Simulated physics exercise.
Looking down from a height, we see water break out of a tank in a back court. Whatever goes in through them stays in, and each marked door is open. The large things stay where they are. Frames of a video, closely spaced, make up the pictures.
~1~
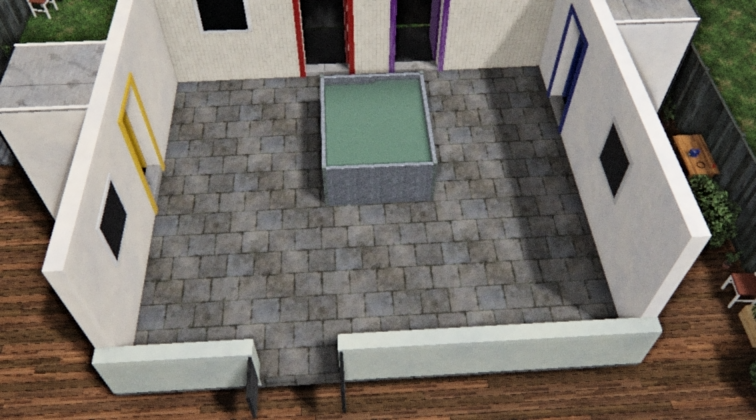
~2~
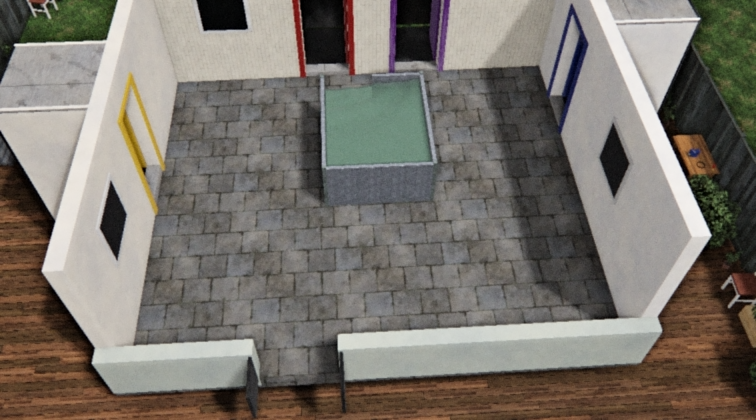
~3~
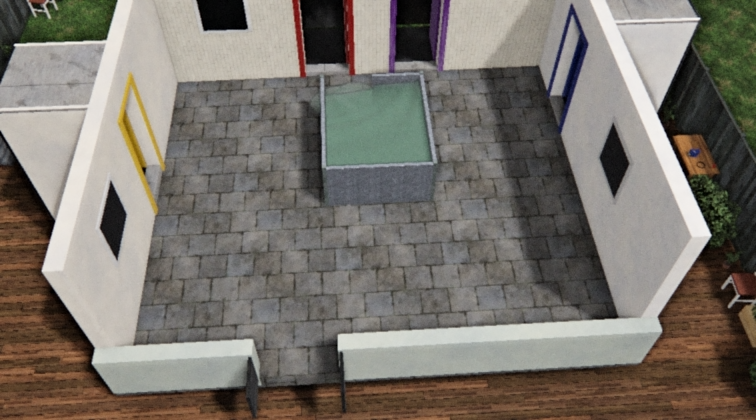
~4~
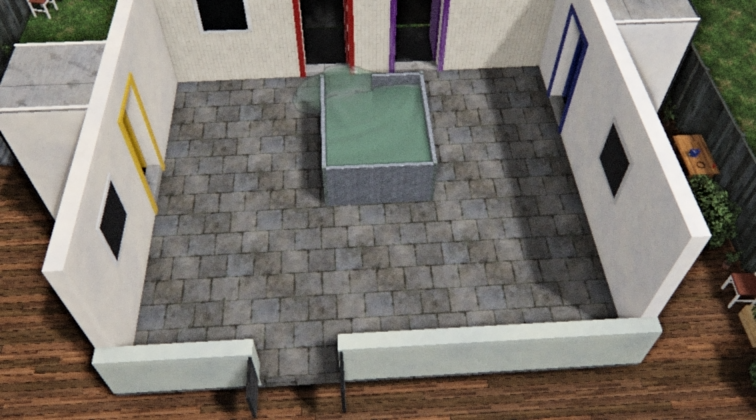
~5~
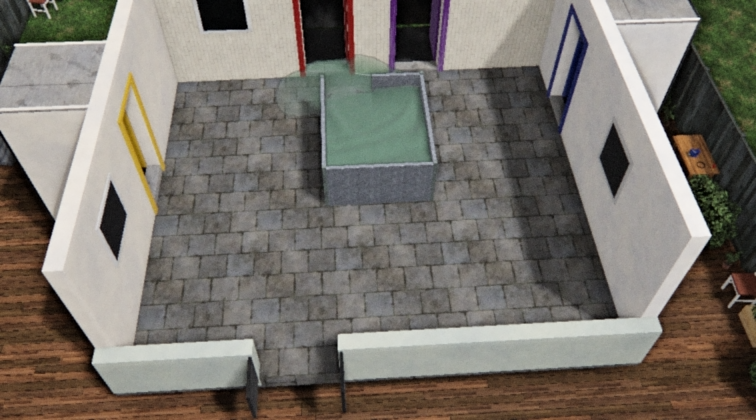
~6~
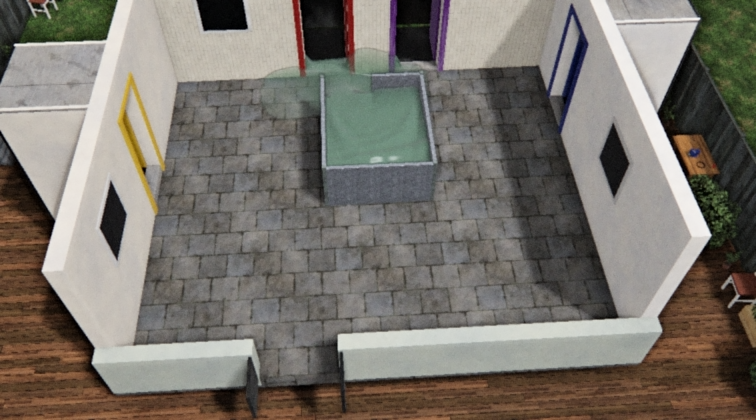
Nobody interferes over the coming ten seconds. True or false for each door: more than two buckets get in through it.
The yellow door: False; the red door: True; the purple door: True; the blue door: True.
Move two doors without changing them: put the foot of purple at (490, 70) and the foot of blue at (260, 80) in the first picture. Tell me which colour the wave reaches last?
It's the yellow-painted one.
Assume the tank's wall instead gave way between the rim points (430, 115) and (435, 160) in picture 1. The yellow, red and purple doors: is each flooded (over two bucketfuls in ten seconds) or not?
In that case the yellow door undershoots, while the red door undershoots and the purple door undershoots.
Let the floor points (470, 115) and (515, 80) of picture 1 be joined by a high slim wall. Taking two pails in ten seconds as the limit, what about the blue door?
Blue door: Undershoots.
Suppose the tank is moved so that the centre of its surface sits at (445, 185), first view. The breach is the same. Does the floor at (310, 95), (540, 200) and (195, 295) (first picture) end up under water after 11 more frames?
Log: Flood; no flood; no flood.
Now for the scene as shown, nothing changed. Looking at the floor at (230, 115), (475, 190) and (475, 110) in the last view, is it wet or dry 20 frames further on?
First swamped, then spared, then swamped.
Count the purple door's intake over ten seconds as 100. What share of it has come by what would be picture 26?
Some 85 per cent.
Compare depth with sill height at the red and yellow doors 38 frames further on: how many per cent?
Approx. 200 % followed by 30 %.
A moment on, water covers 15 % of the floor; the yellow door not reached, the red door far over two buckets in, the purple door under two buckets in, the blue door not reached.
Next, water covers 25 % of the floor; the yellow door not reached, the red door far over two buckets in, the purple door over two buckets in, the blue door wet at the sill, nothing in.
Then, water covers 40 % of the floor; the yellow door wet at the sill, nothing in, the red door far over two buckets in, the purple door over two buckets in, the blue door over two buckets in.
Later, water covers 75 % of the floor; the yellow door wet at the sill, nothing in, the red door far over two buckets in, the purple door over two buckets in, the blue door over two buckets in.
In the end, water covers 90 % of the floor; the yellow door wet at the sill, nothing in, the red door far over two buckets in, the purple door over two buckets in, the blue door over two buckets in.
